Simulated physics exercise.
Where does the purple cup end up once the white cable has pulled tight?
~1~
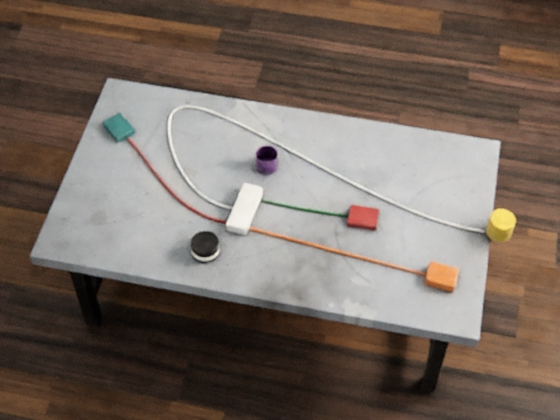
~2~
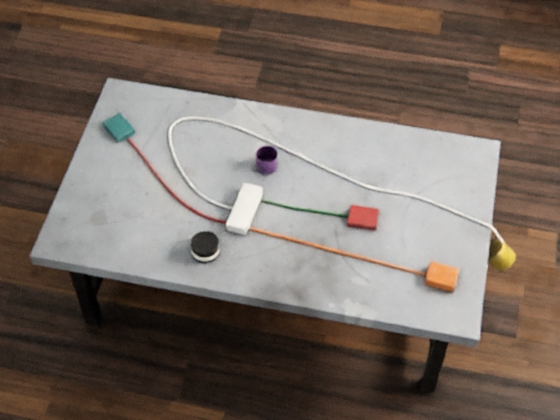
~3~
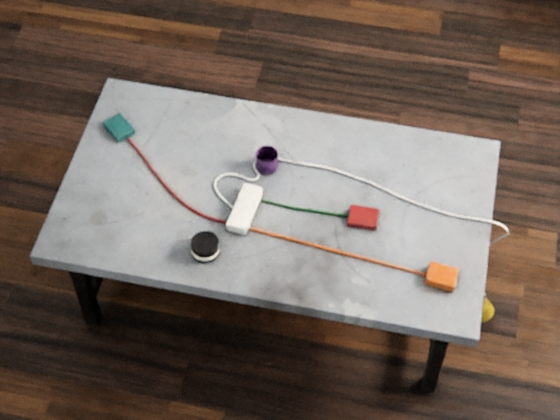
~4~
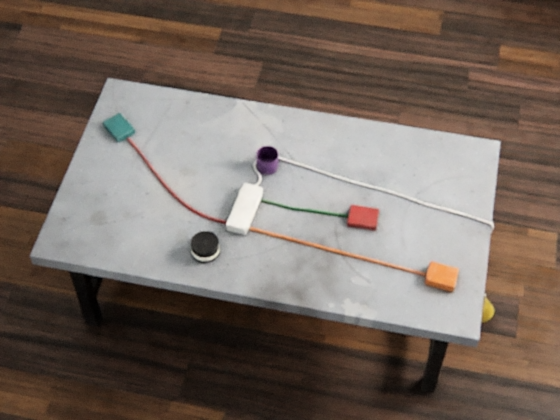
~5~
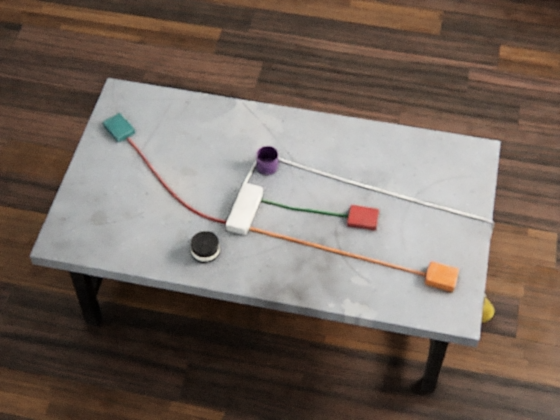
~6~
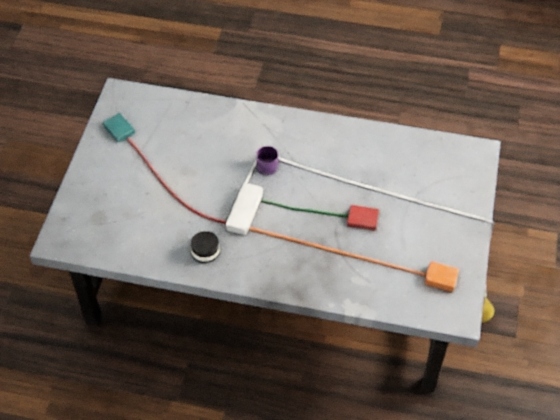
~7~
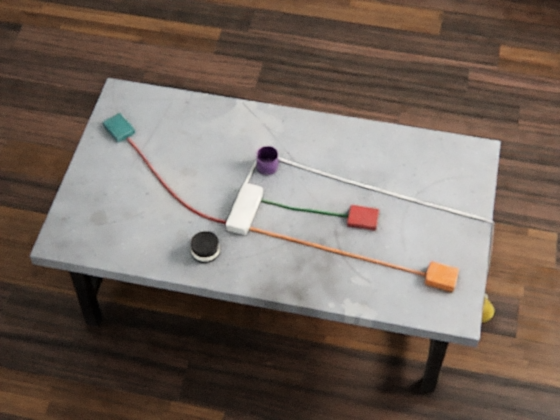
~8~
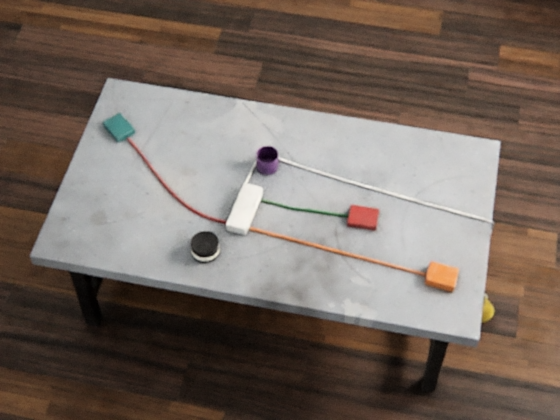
The purple cup ends where it began, standing just above the white power strip near the middle of the table.
